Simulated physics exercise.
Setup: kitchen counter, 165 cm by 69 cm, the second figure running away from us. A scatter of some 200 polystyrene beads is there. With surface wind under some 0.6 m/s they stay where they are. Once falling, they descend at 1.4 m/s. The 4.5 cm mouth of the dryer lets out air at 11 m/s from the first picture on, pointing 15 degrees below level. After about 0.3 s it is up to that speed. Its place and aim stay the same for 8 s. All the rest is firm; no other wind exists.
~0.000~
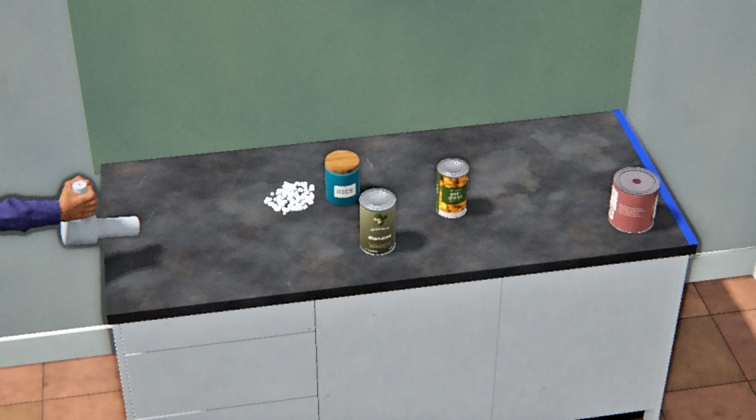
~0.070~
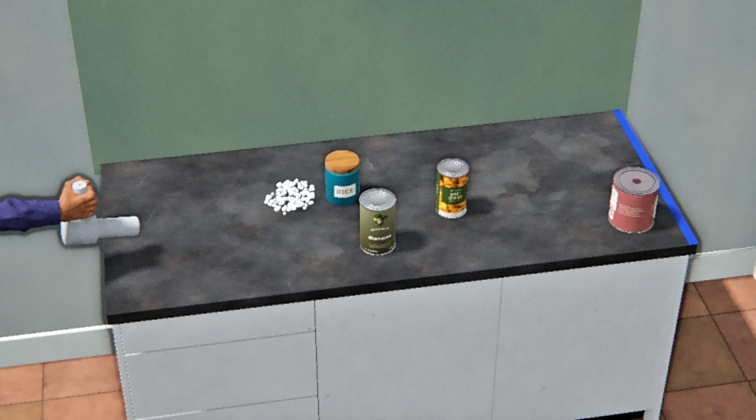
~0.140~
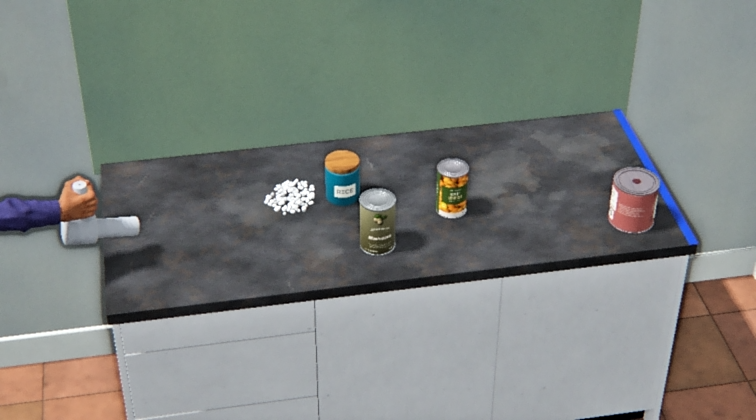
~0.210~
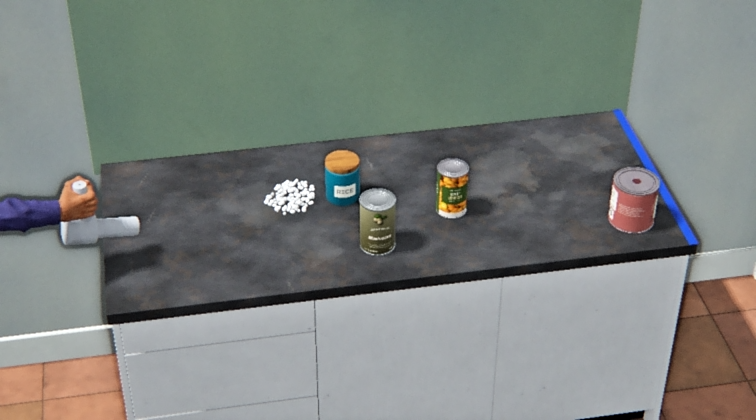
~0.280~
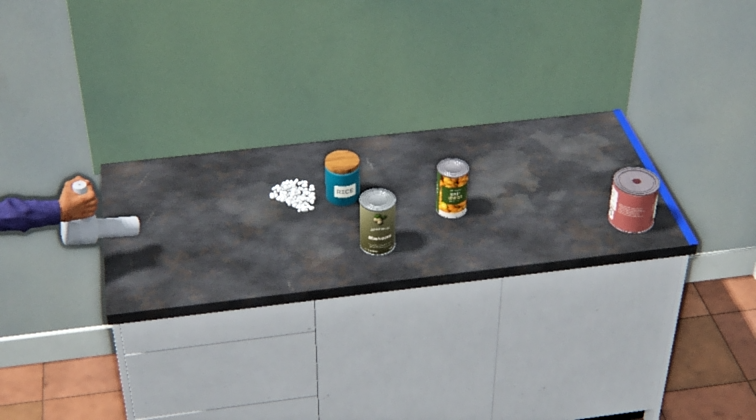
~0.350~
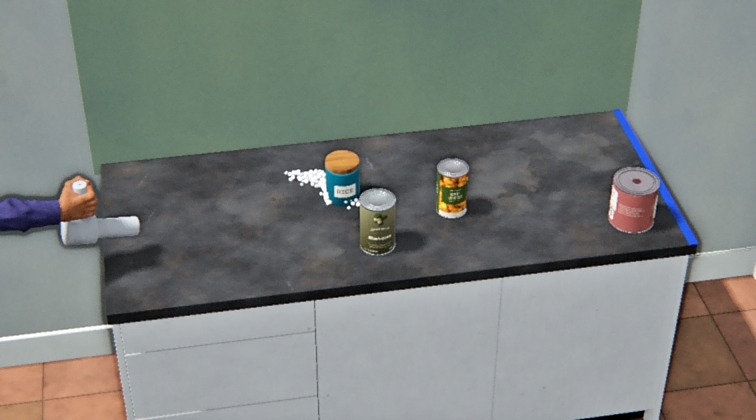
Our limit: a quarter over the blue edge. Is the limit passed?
I'd bet the limit of a quarter at that edge is broken.
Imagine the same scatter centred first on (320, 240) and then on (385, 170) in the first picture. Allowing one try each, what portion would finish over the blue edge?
About 4 and 80 in a hundred, in that order.
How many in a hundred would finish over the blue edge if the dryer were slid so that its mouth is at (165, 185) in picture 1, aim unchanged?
You'd be looking at something like 5 in a hundred.
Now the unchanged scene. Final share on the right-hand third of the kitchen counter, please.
Something close to 10 % ends up there.
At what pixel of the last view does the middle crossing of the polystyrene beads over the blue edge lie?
The middle crossing sits close to (631, 128) in the last picture.
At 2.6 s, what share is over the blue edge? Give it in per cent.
Some 50 per cent.
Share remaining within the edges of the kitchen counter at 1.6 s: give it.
About 70 per cent remain.
After 1.6 s, 34 % are over the blue edge; the middle of those still in play is near (531, 143); 25 % have settled or left.
After 2.6 s, 49 % are over the blue edge; the middle of those still in play is near (542, 142); 46 % have settled or left.
After 4.4 s, 75 % are over the blue edge; the middle of those still in play is near (539, 143); 74 % have settled or left.
After 8.0 s, at the end, 90 % are over the blue edge.
